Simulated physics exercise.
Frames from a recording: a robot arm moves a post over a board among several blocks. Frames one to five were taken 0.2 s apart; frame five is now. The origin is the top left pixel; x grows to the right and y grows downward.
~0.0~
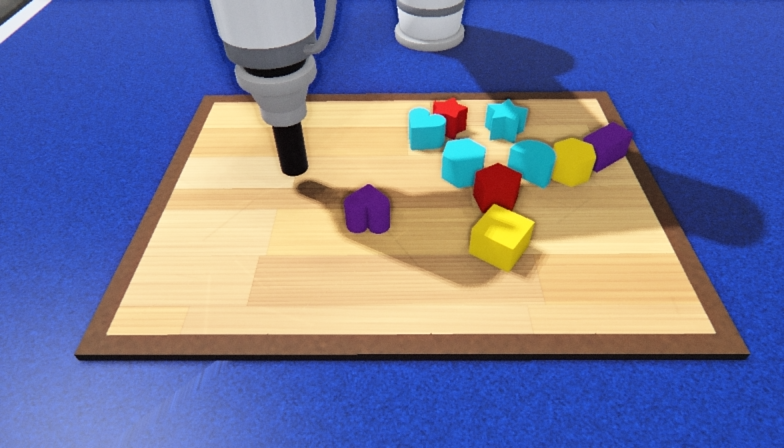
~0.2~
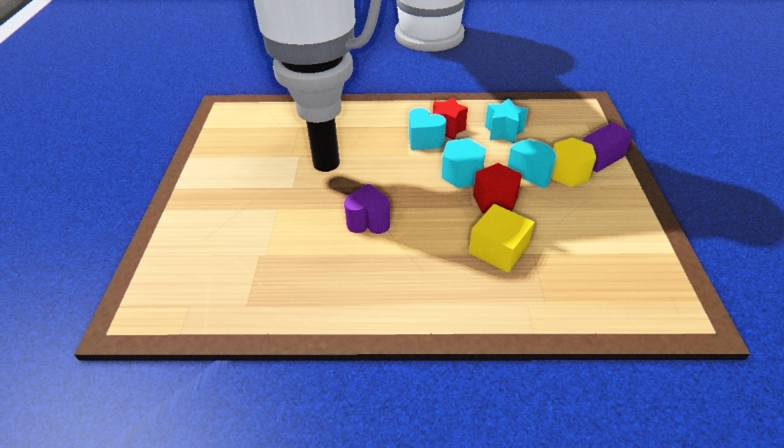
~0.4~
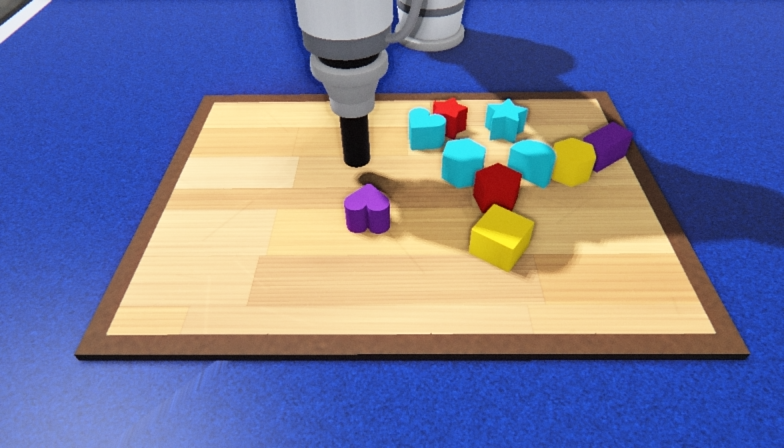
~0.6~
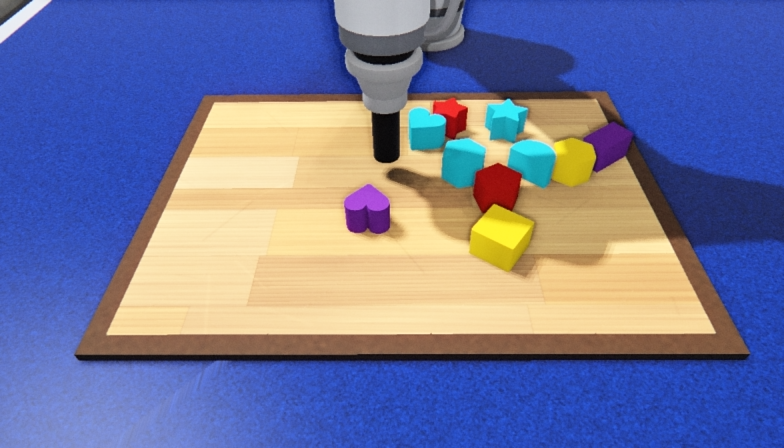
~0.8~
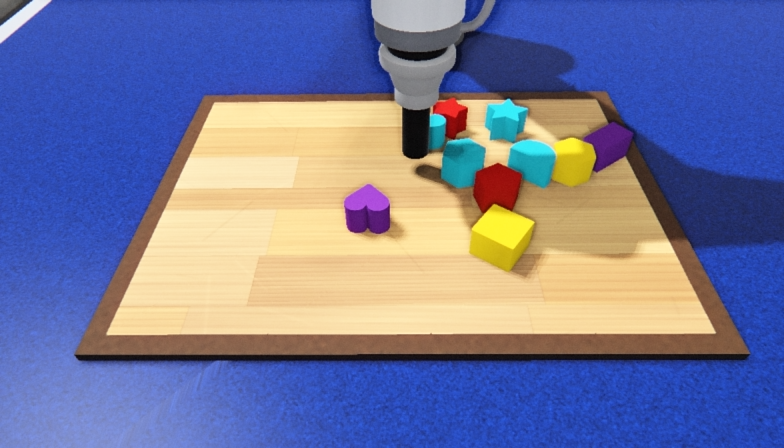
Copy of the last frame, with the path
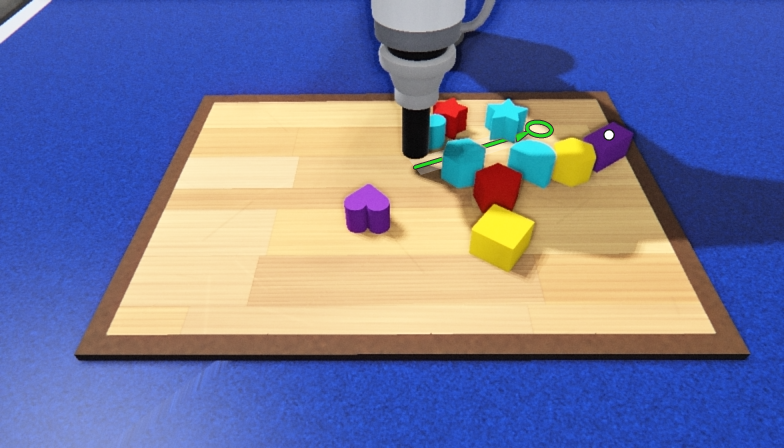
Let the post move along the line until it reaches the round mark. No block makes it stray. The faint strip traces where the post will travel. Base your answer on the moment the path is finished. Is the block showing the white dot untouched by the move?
Short answer: Yes.
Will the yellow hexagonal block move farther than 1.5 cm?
In short: No.
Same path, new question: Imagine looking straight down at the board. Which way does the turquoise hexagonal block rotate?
Rotation: Clockwise.
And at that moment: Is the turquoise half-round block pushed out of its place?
I expect not.
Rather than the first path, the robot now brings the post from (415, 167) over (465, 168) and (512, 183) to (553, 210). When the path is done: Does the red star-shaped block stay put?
Yes, that is what happens.
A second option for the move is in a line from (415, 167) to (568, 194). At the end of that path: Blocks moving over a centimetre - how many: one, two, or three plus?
I foresee three or more blocks being moved.
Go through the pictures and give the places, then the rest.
The first picture shows tip of the post at (295, 168), middles of tops, turquoise hexagonal block at (465, 151), turquoise star-shaped block at (507, 110), turquoise half-round block at (536, 150), yellow hexagonal block at (575, 150), purple oblong at (609, 135).
The second picture shows post at (327, 164), nothing pushed.
The third picture shows post at (357, 160), nothing pushed.
The fourth picture shows post at (387, 156), nothing pushed.
The fifth picture shows post at (415, 152), turquoise hexagonal block at (465, 151), turquoise star-shaped block at (507, 110), turquoise half-round block at (536, 150), yellow hexagonal block at (575, 150), purple oblong at (609, 135).
The line goes in a line from (415, 167) to (539, 129); the dot is on the purple oblong.
The first path, step by step. One third of the way, post at (461, 139); turquoise hexagonal block at (475, 151), turned 40° clockwise.
Two thirds of the way, post at (503, 126); turquoise hexagonal block at (476, 151), turned 40° clockwise; turquoise star-shaped block at (519, 103).
At the end, post at (543, 114); turquoise hexagonal block at (476, 151), turned 40° clockwise; turquoise star-shaped block at (535, 91), turned 80° anticlockwise; turquoise half-round block unmoved; yellow hexagonal block unmoved; purple oblong unmoved.
